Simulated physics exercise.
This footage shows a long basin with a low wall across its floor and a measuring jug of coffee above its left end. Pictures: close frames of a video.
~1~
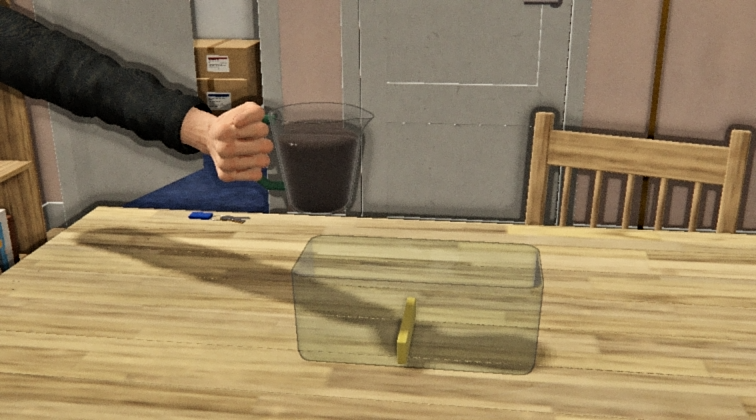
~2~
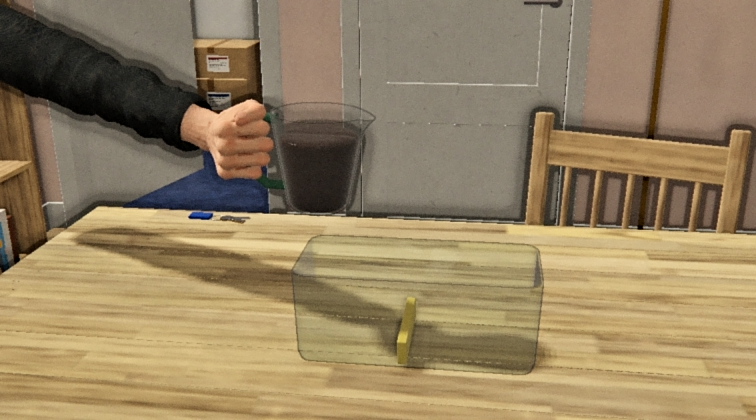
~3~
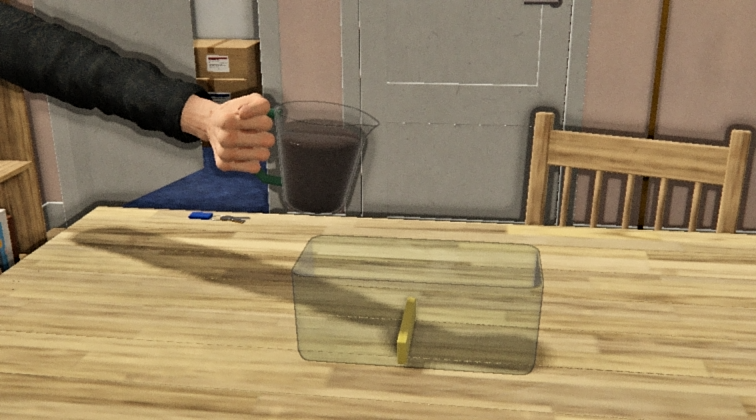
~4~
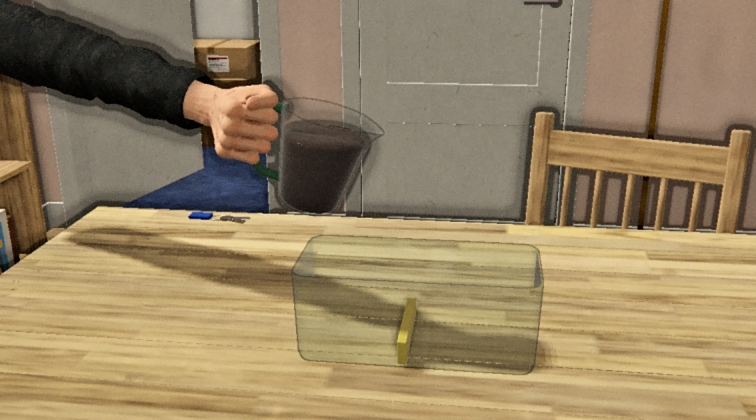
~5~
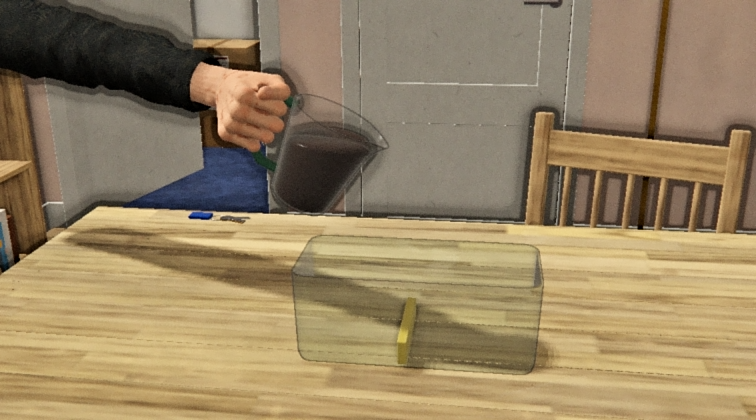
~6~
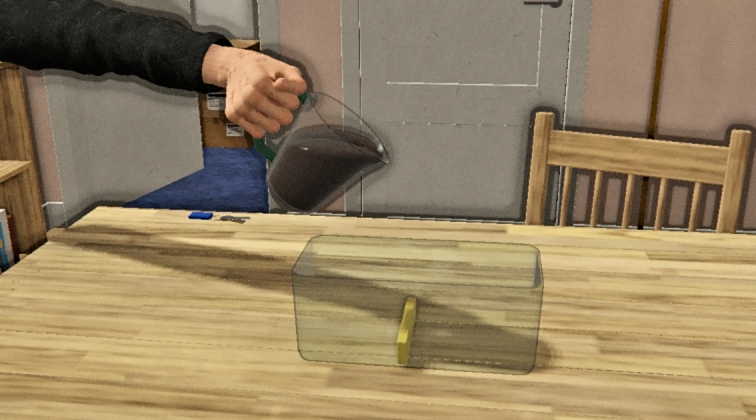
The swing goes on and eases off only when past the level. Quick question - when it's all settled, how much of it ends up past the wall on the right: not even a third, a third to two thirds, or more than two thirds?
After it calms, what's right of the wall is a middling share, one third to two thirds.
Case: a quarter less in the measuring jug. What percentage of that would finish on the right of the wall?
About 25 parts in a hundred, give or take.
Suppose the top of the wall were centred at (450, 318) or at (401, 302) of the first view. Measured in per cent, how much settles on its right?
Try one about 10 %, try two about 40 %.
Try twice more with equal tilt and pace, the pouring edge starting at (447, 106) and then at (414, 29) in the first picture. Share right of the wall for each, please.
Estimate: 80 per cent, then 75 per cent.
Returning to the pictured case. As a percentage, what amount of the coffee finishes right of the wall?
It is close to 40 per cent.
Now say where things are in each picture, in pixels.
In the first frame, it leans 0°; its right rim is at (374, 115); the coffee meets the walls at (279, 134) and (359, 136); the long basin's rim runs from (302, 255) to (540, 267); the wall's top is at (407, 320).
In the second frame, it leans 2°; its right rim is at (375, 117); the coffee meets the walls at (280, 133) and (360, 137).
In the third frame, it leans 7°; its right rim is at (379, 123); the coffee meets the walls at (282, 131) and (362, 138).
In the fourth frame, it leans 16°; its right rim is at (385, 133); the coffee meets the walls at (287, 131) and (366, 141).
In the fifth frame, it leans 27°; its right rim is at (389, 146); the coffee meets the walls at (288, 137) and (370, 144).
In the sixth frame, it leans 40°; its right rim is at (391, 162); the coffee meets the walls at (280, 152) and (383, 152).
A moment on, the tilt is 113° and 37 per cent is still to pour, 11 is left of the wall and 26 right of it.
Next, the tilt is 119° and 2 per cent is still to pour, 55 is left of the wall and 37 right of it.
Then the tilt is 119° and 0 per cent is still to pour, 56 is left of the wall and 39 right of it.
Later the tilt is 119° and 0 per cent is still to pour, 56 is left of the wall and 41 right of it.
At rest 55 per cent lies left of the wall, 41 right of it and 4 outside.
